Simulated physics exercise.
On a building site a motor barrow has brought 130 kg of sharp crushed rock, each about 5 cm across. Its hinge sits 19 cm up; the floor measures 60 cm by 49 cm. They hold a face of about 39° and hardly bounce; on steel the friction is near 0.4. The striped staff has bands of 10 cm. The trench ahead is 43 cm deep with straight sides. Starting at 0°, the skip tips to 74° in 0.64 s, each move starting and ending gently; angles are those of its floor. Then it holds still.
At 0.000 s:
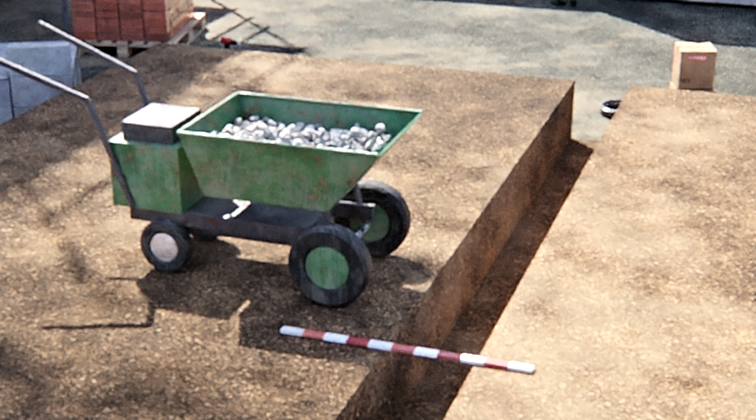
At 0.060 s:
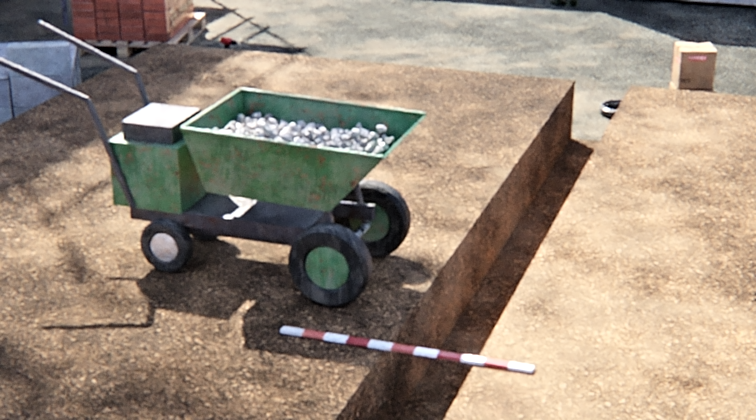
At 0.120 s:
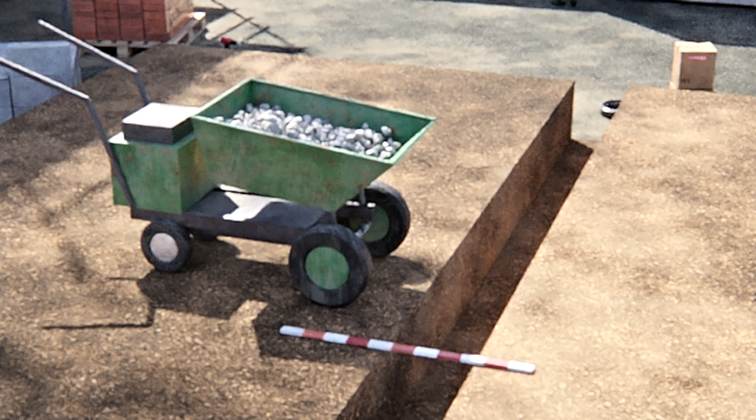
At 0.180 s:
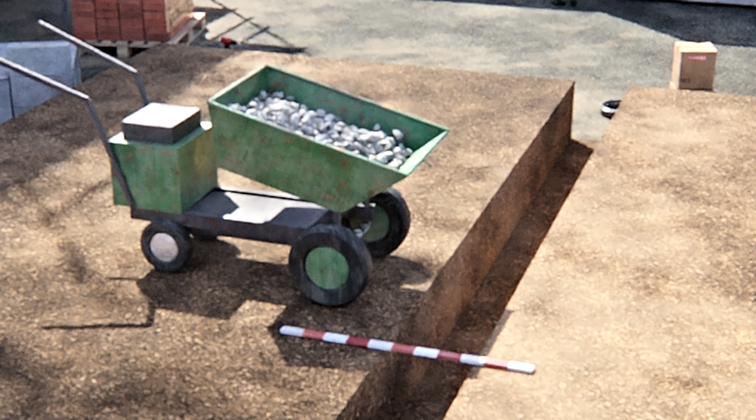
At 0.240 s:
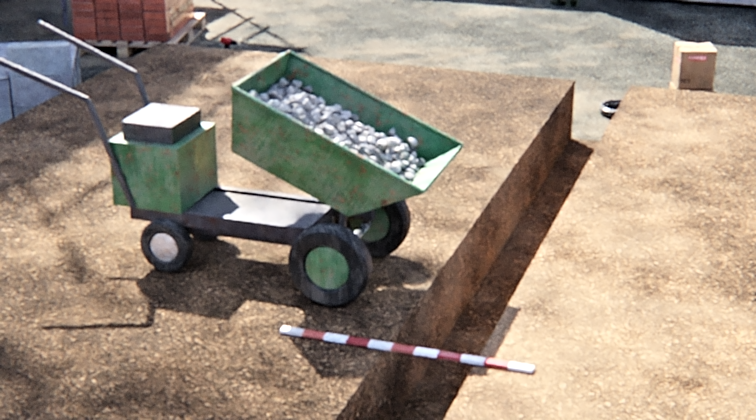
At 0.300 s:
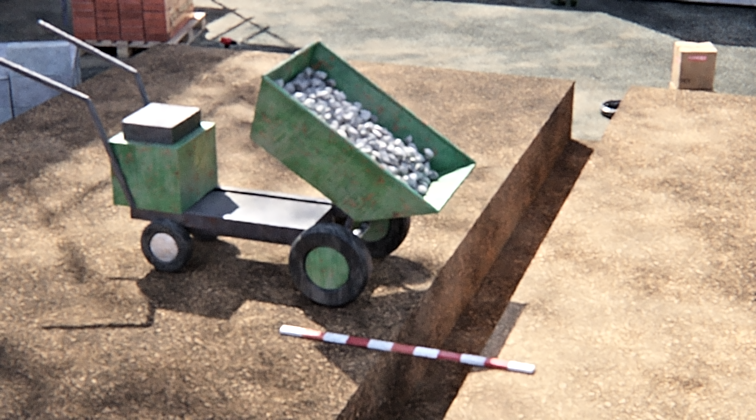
To begin with, a green motor barrow loaded with grey stones stands beside a straight-sided trench, its skip level and a red-and-white striped staff lying in front. The skip then tilts forward to the right, slowly and then faster, its rear end rising steeply while the stones slide toward the lowered lip.
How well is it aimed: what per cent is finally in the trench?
Close to 51 in a hundred.
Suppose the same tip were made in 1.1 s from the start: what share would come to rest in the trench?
It would be near 70 per cent.
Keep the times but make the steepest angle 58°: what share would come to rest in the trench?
Then about 15 per cent.
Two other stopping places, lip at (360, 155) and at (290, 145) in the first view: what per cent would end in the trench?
First some 70, then 70 per cent.
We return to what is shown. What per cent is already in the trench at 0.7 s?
Some 10 per cent.
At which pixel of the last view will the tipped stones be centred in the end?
Around (503, 344).
After 0.5 s the floor is at 62°; 100 % in the skip; the foremost stones are at (455, 241).
After 0.7 s the floor is at 74°; 75 % in the skip, 12 % in the trench, 13 % past the trench; the foremost stones are at (545, 314).
After 1.1 s the floor is at 74°; 17 % in the skip, 32 % in the trench, 51 % past the trench; the foremost stones are at (729, 340).
After 3.0 s the floor is at 74°; 0 % in the skip, 51 % in the trench, 49 % past the trench; the foremost stones are past the picture's edge.
